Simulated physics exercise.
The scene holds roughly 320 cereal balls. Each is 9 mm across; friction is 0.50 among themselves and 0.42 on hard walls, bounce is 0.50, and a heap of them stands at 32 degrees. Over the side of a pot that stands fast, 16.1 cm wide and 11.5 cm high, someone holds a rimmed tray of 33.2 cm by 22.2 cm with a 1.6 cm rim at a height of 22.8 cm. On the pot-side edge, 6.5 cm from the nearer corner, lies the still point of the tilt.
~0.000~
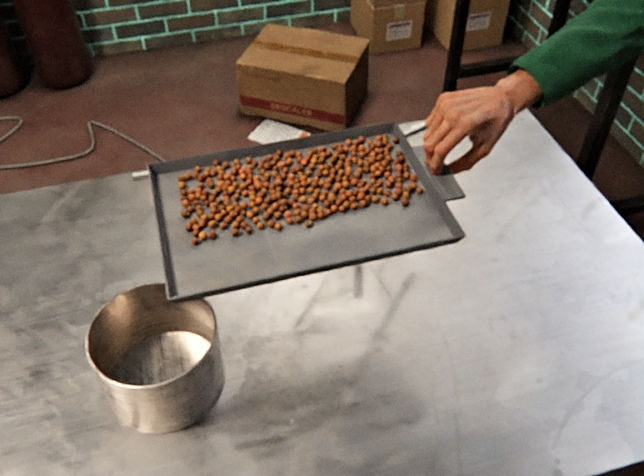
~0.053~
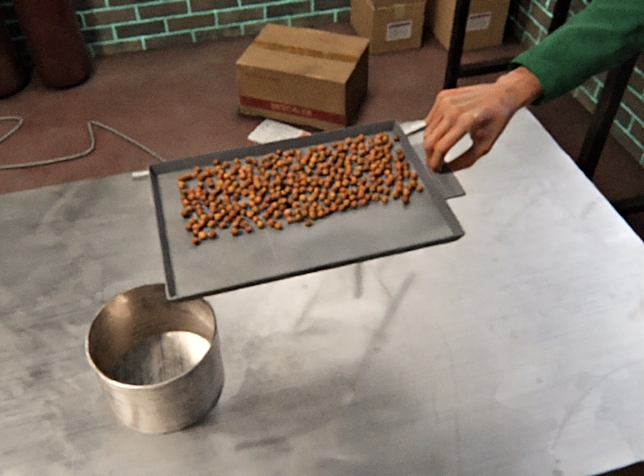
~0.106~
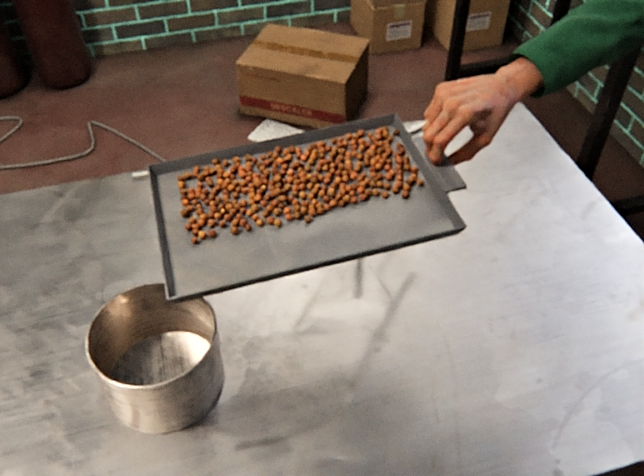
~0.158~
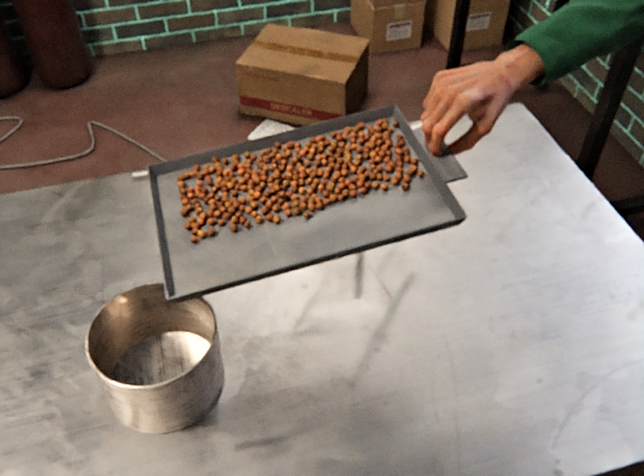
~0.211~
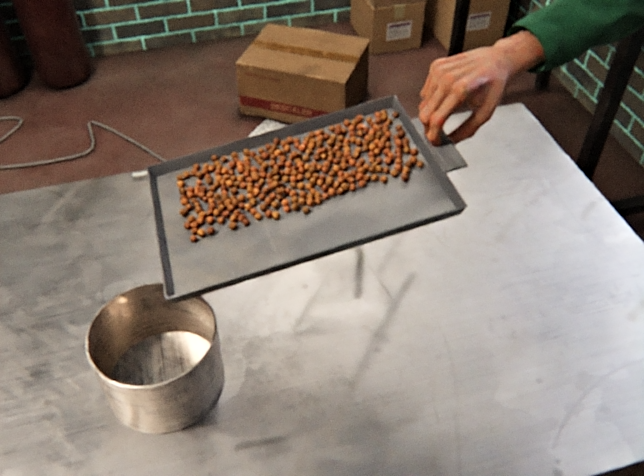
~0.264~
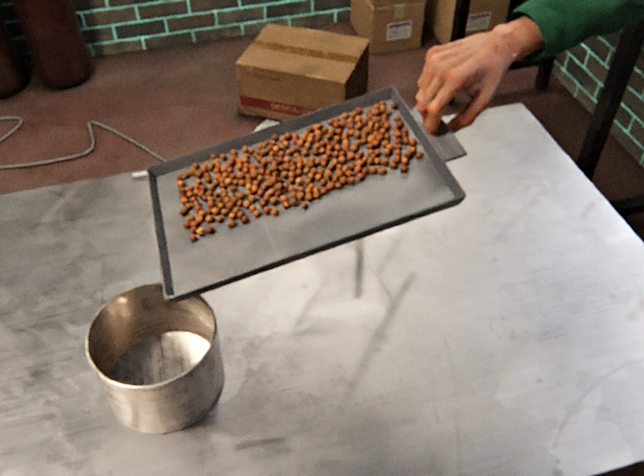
A hand in a green sleeve slowly raising the right side of a gray tray of small brown balls beside a metal pot.
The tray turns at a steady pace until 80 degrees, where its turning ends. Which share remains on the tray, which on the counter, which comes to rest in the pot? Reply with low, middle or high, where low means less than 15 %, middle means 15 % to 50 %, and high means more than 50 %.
My answer: Tray - low; counter - high; pot - middle.
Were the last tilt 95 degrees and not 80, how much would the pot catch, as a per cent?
In that case, near 30 percent.
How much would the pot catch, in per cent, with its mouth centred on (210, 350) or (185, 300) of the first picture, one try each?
Around 5 per cent, then around 45 per cent.
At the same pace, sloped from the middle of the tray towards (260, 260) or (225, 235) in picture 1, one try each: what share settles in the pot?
Estimate: Some 40 % and some 75 % respectively.
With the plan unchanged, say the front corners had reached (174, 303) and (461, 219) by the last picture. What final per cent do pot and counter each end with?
Per cent by place - pot 30, counter 70.
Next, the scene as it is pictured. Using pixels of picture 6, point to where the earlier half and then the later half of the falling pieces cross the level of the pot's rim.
At roughly (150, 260) first, later on at (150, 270).
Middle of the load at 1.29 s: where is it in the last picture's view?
I reckon close to (165, 198).
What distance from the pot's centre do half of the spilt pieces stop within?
Distance: Roughly 16 cm.
After 0.88 s, tilt 43 degrees; the tray holds 100 %, the pot 0 %.
After 1.29 s, tilt 65 degrees; the tray holds 80 %, the pot 0 %.
After 1.78 s, tilt 80 degrees; the tray holds 25 %, the pot 10 %.
By 2.9 s all is still; tray 0 %, counter 70 %, pot 30 %.
